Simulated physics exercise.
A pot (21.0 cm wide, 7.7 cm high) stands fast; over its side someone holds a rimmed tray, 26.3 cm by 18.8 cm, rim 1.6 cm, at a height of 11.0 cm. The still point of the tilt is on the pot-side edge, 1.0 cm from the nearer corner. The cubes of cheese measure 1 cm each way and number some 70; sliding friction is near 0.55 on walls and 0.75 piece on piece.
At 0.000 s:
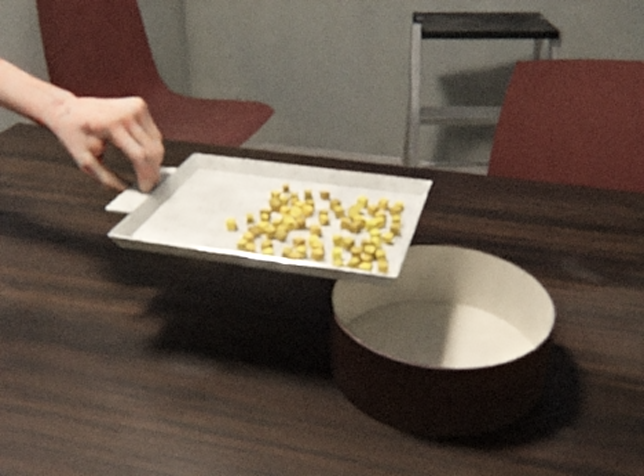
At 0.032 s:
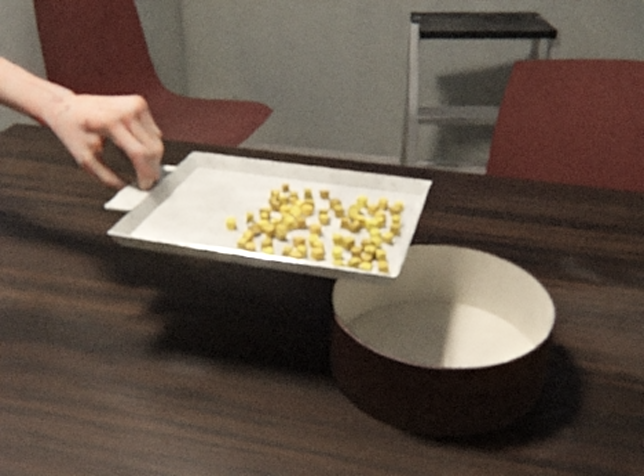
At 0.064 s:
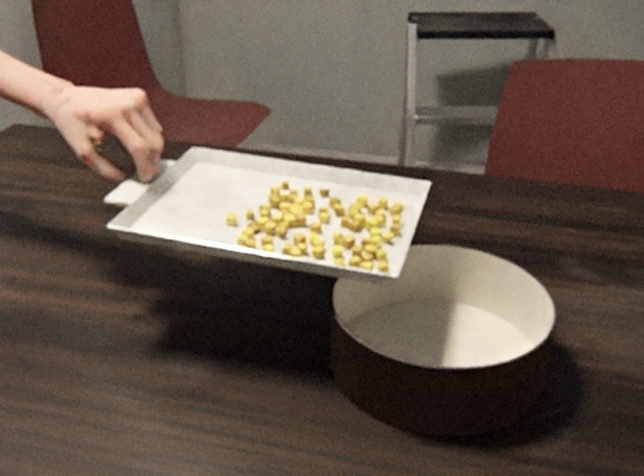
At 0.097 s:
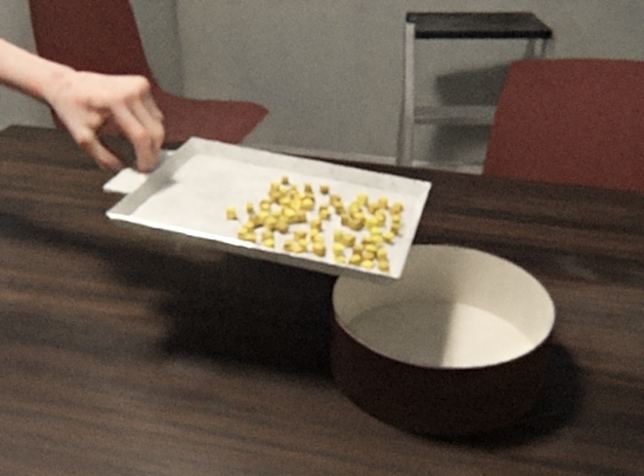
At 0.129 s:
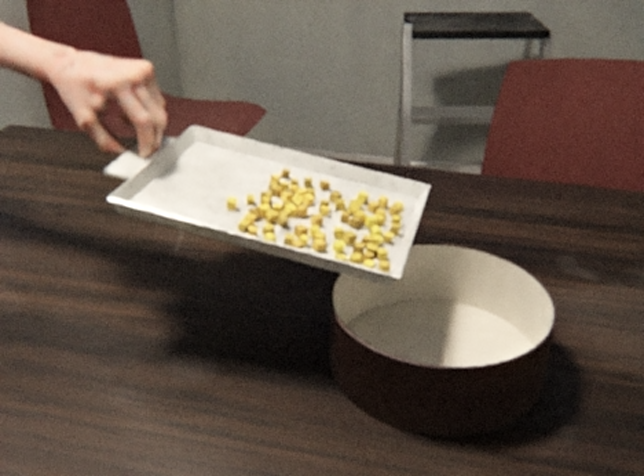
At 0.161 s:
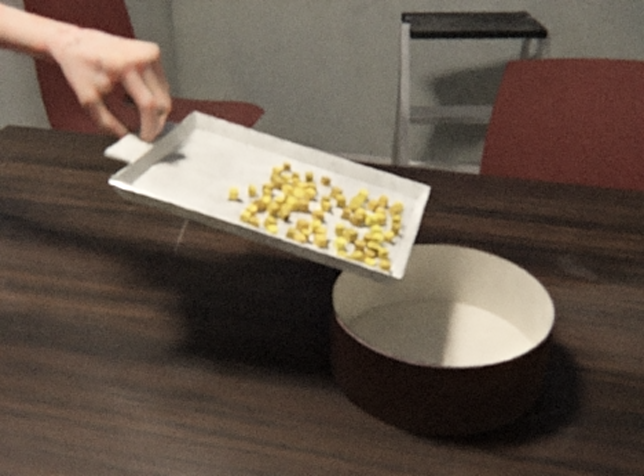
In this clip, a hand at the left holds a rimmed white tray of small yellow cubes beside a round pot on a dark table, then raises the handle end, tilting the tray down toward the pot on the right.
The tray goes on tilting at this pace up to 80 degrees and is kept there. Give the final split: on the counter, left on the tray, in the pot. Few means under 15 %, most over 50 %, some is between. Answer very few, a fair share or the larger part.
Counter a fair share, tray very few, pot the larger part.
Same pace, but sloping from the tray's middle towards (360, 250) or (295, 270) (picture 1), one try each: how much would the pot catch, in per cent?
Some 100 and 55 per cent.
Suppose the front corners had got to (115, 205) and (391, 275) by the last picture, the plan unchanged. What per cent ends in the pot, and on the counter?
Pot 55, counter 45.
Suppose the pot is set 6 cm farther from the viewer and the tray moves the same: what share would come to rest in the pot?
In that case some 100 per cent.
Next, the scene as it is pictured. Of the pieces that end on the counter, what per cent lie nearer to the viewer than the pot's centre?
Roughly 0 per cent.
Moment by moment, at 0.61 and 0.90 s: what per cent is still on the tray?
About 95, 15.
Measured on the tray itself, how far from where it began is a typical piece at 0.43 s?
About 1 cm.
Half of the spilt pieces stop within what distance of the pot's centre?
About 16 cm.
After 0.43 s, tilt 47 degrees; the tray holds 100 %, the pot 0 %.
After 0.61 s, tilt 69 degrees; the tray holds 95 %, the pot 0 %.
After 0.90 s, tilt 80 degrees; the tray holds 15 %, the pot 60 %.
By 2.0 s all is still; counter 30 %, tray 5 %, pot 60 %.
